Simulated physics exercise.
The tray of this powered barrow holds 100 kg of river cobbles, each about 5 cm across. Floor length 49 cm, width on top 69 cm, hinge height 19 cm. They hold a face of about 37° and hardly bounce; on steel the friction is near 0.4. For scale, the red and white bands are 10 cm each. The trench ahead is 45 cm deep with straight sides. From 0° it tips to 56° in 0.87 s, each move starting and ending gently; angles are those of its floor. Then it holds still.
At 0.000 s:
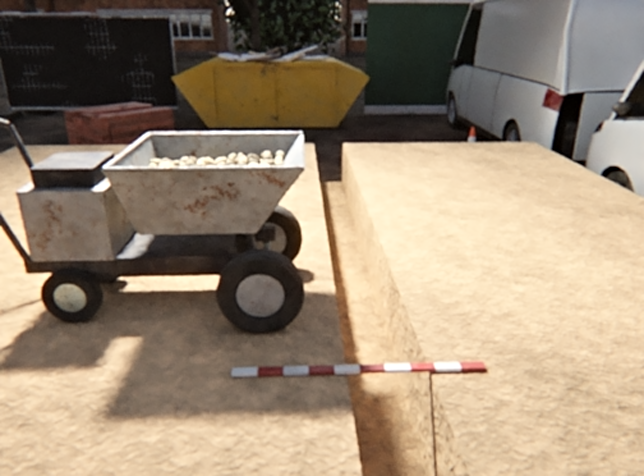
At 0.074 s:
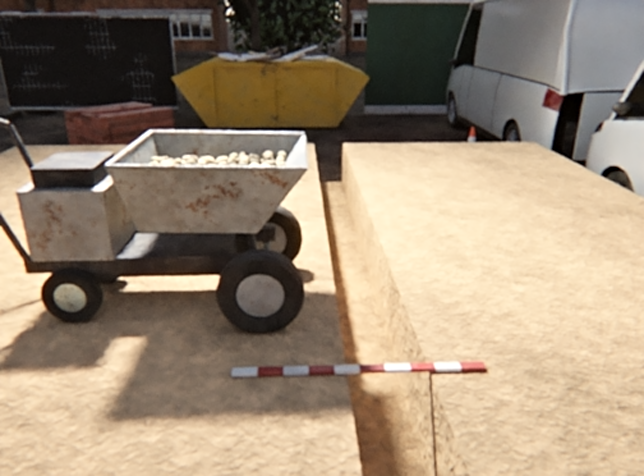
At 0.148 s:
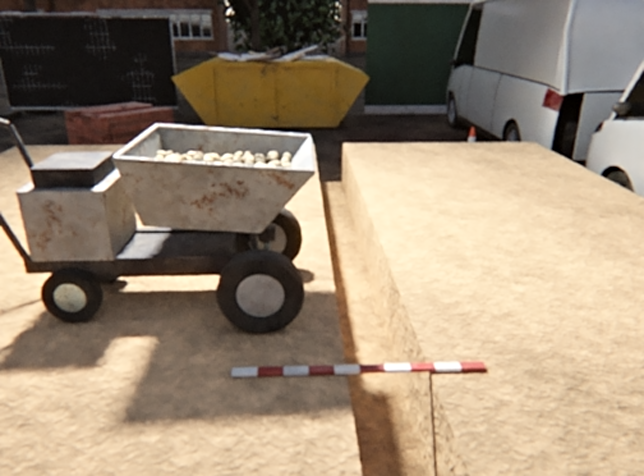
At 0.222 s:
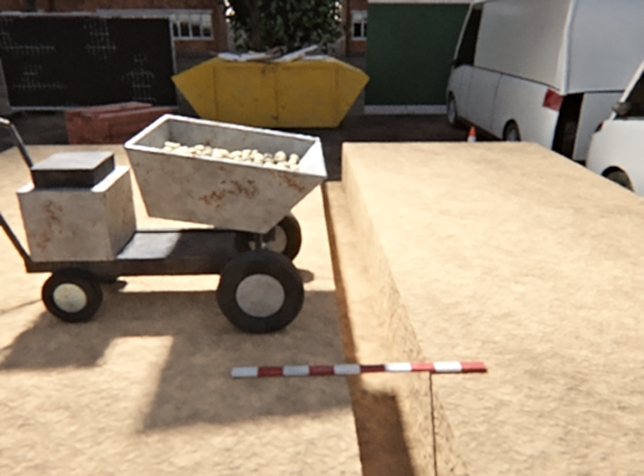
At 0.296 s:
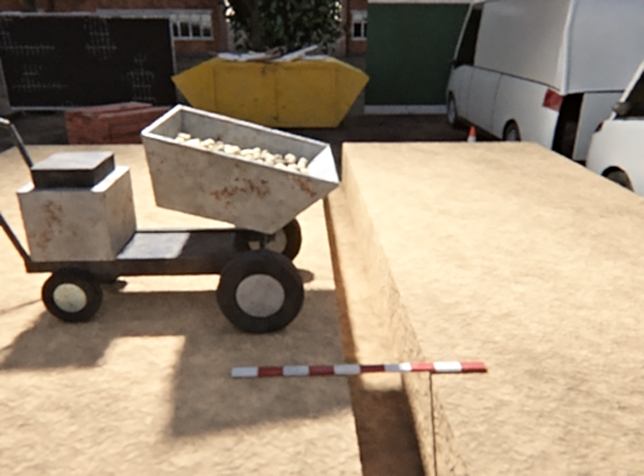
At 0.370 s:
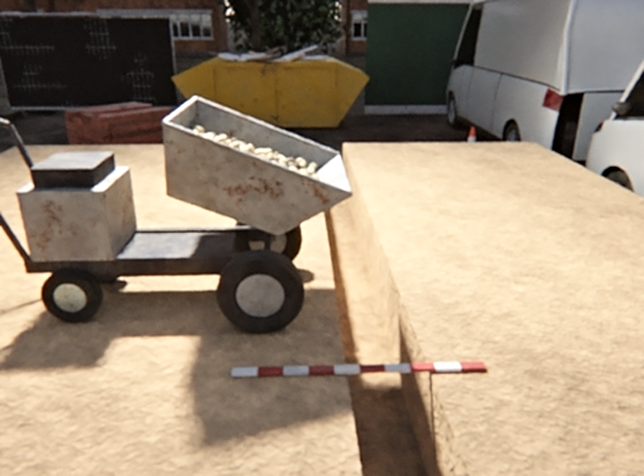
On a sandy building site beside a narrow trench, the stone-filled tray of a parked powered barrow rose at its left end and tilted down towards the right, slowly at first, then more steeply.
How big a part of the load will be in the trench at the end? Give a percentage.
Some 15 per cent of it.
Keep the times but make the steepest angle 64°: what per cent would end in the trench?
Then about 35 per cent.
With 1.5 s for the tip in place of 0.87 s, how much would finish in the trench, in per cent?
It would be near 20 per cent.
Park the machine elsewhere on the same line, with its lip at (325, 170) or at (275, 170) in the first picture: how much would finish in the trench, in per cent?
About 5 and 25 per cent.
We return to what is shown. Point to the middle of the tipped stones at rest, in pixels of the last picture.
Near (423, 291).
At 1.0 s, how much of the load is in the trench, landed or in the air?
Some 5 per cent.
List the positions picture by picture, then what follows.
In the first picture, lip at (304, 168), floor tilted 0°, highest stones at (243, 163).
In the second picture, lip at (307, 169), floor tilted 1°, highest stones at (237, 163); the stones move at 0.2 m/s on average.
In the third picture, the tray is at 4°, its lip at (315, 172); the top of the load is at (207, 161); the stones move at 0.4 m/s on average.
In the fourth picture, lip at (326, 177), floor tilted 9°, highest stones at (193, 155); the stones move at 0.6 m/s on average.
In the fifth picture, lip at (339, 185), floor tilted 15°, highest stones at (194, 146); the stones move at 0.7 m/s on average.
In the sixth picture, lip at (352, 195), floor tilted 22°, highest stones at (201, 138); the stones move at 0.8 m/s on average.
After 0.6 s the floor is at 47°; 100 % in the tray; the foremost stones are at (358, 222).
After 1.0 s the floor is at 56°; 96 % in the tray, 3 % in the trench, 1 % past the trench; the foremost stones are at (413, 252).
After 1.3 s the floor is at 56°; 74 % in the tray, 5 % in the trench, 22 % past the trench; the foremost stones are at (477, 292).
After 3.3 s the floor is at 56°; 58 % in the tray, 15 % in the trench, 27 % past the trench; the foremost stones are at (556, 286).
